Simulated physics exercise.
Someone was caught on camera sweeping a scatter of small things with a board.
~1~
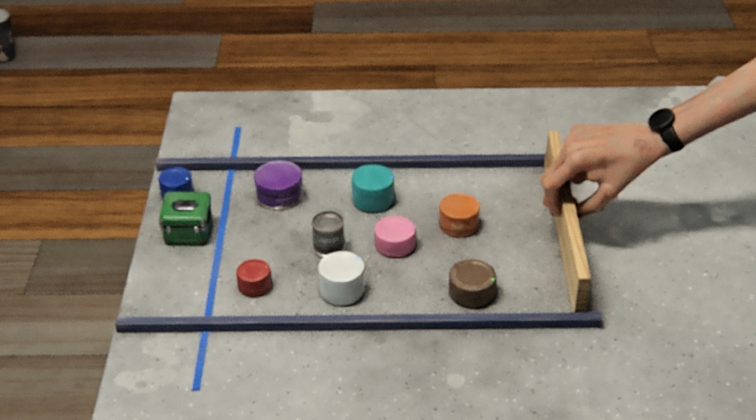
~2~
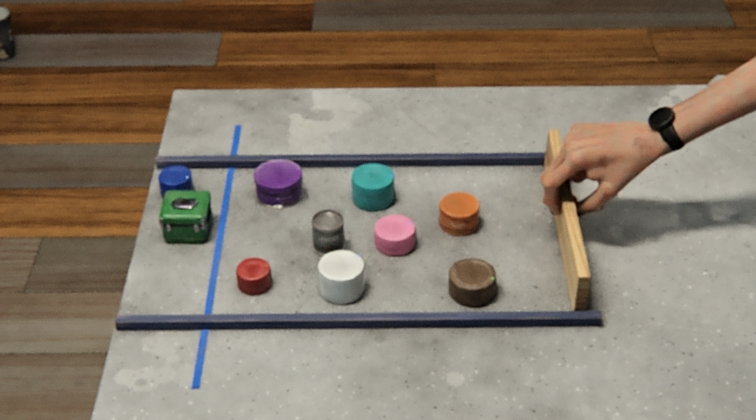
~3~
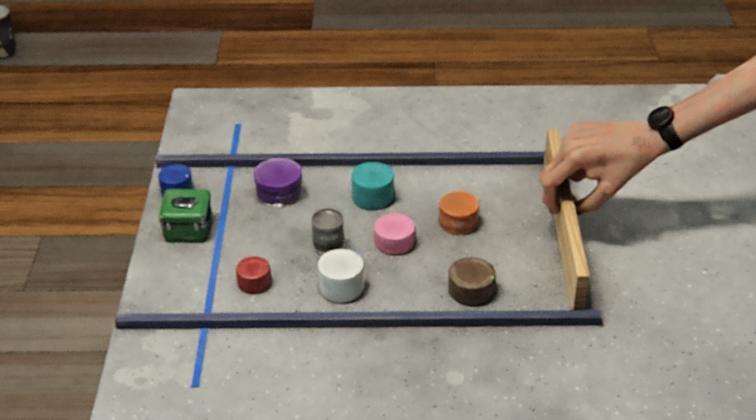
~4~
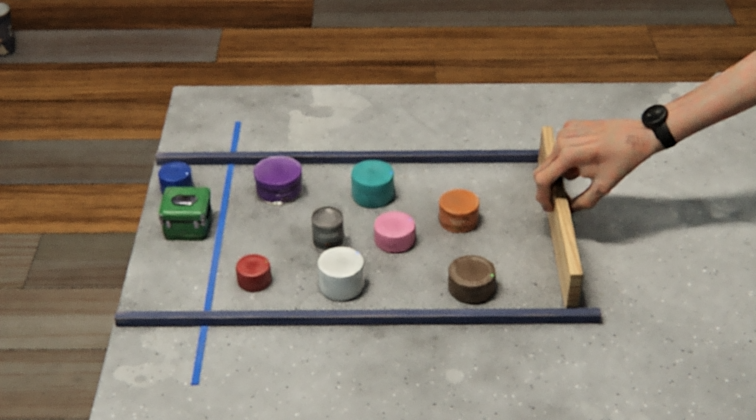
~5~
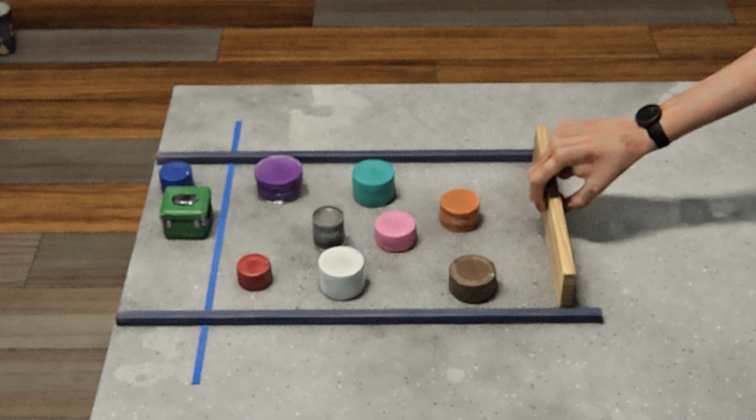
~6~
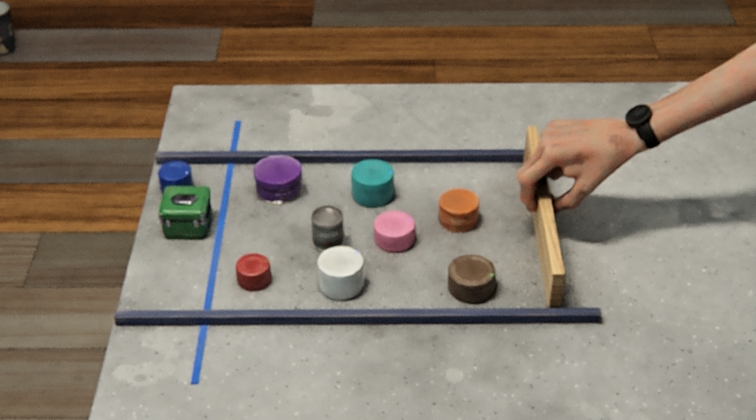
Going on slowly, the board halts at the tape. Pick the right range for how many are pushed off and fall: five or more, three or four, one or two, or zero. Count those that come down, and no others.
The right range is one or two.
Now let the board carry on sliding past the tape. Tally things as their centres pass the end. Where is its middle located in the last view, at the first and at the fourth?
At the first moment about (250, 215), at the next about (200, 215).
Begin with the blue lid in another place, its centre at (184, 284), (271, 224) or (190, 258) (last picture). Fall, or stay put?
Try by try, it stays put, then stays put, then drops away.
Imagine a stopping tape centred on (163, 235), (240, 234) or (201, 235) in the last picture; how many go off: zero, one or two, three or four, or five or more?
In order: At least five, just one or two, 3 or 4.
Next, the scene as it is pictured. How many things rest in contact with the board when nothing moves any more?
Count recorded: 4.
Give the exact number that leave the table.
That makes a total of 2.
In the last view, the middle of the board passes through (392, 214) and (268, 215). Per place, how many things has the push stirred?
Counts: 5 / 10.
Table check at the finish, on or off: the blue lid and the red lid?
Outcome - blue lid goes down, red lid goes down.
Soon after, none off yet; blue lid at rest near (176, 179); green case at rest near (186, 212); red lid at rest near (253, 272).
Then, none off yet; blue lid at rest near (176, 179); green case at rest near (186, 212); red lid moved about its own width near (210, 268).
At rest, the number that fall off is one or two; fallen, red lid and blue lid.
